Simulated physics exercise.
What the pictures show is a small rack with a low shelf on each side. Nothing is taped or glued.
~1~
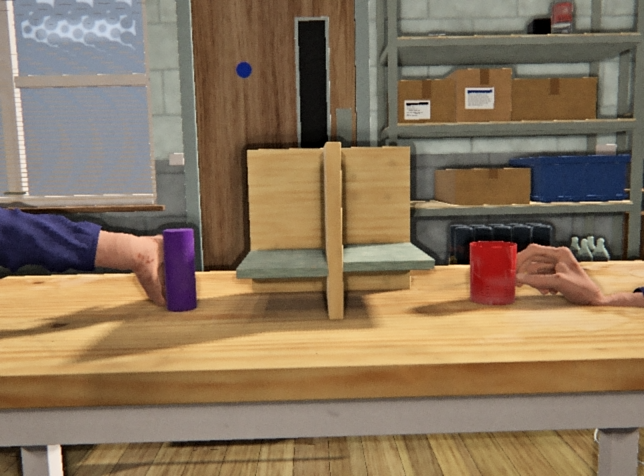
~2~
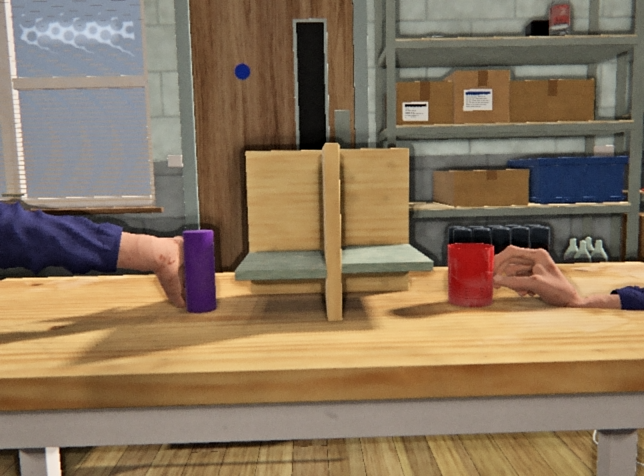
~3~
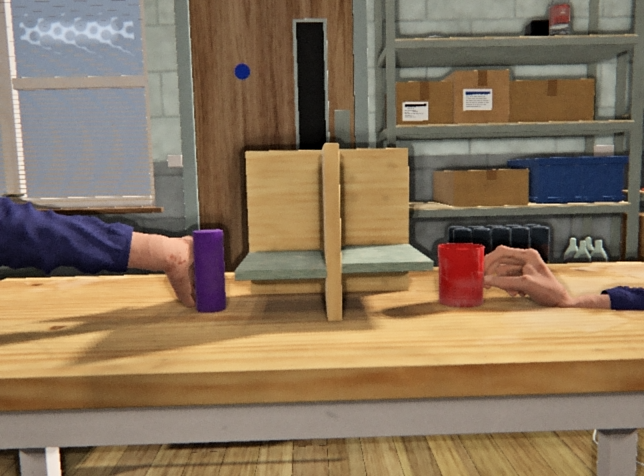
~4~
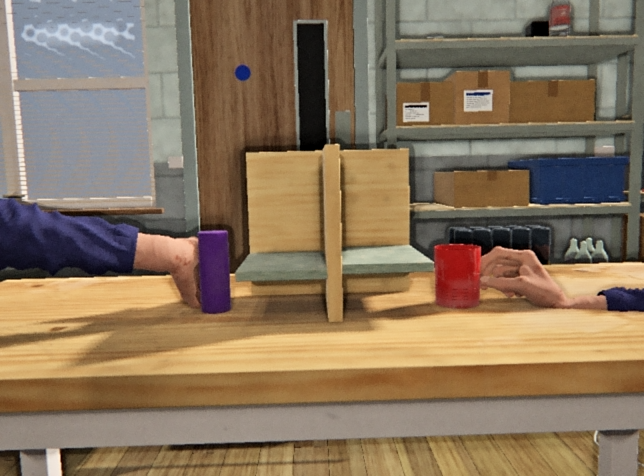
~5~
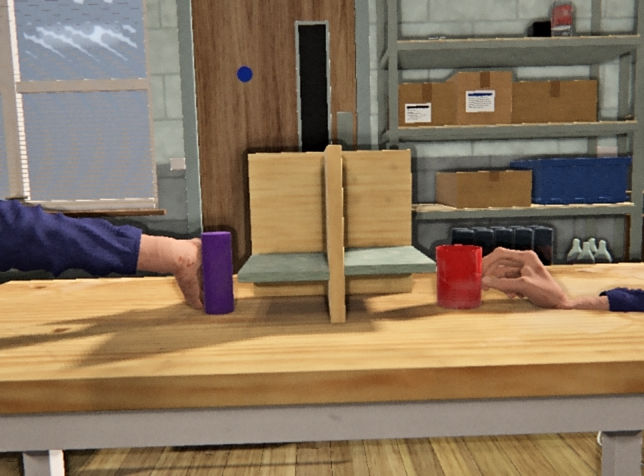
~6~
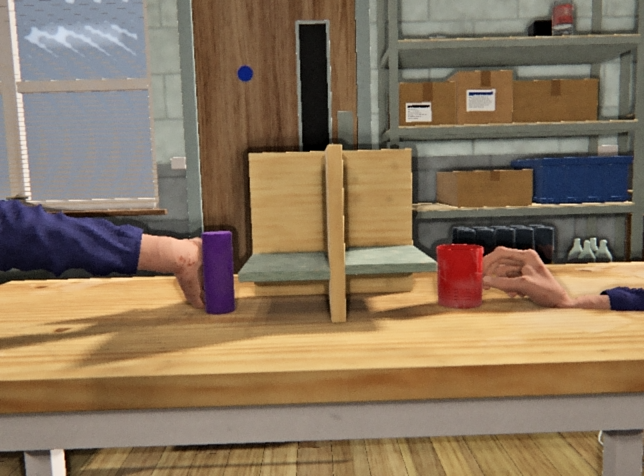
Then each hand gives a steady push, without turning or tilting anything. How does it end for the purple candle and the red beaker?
The purple candle gets held up; the red beaker gets held up.
Then, 0.20 s past the last view, purple candle sliding up to the opening near (223, 272); red beaker sliding up to the opening near (455, 276).
Then, 0.28 s past the last view, purple candle sliding up to the opening near (232, 272); red beaker sliding up to the opening near (446, 276).
Finally, the purple candle is too tall, near (232, 272); the red beaker is too tall, near (447, 276).
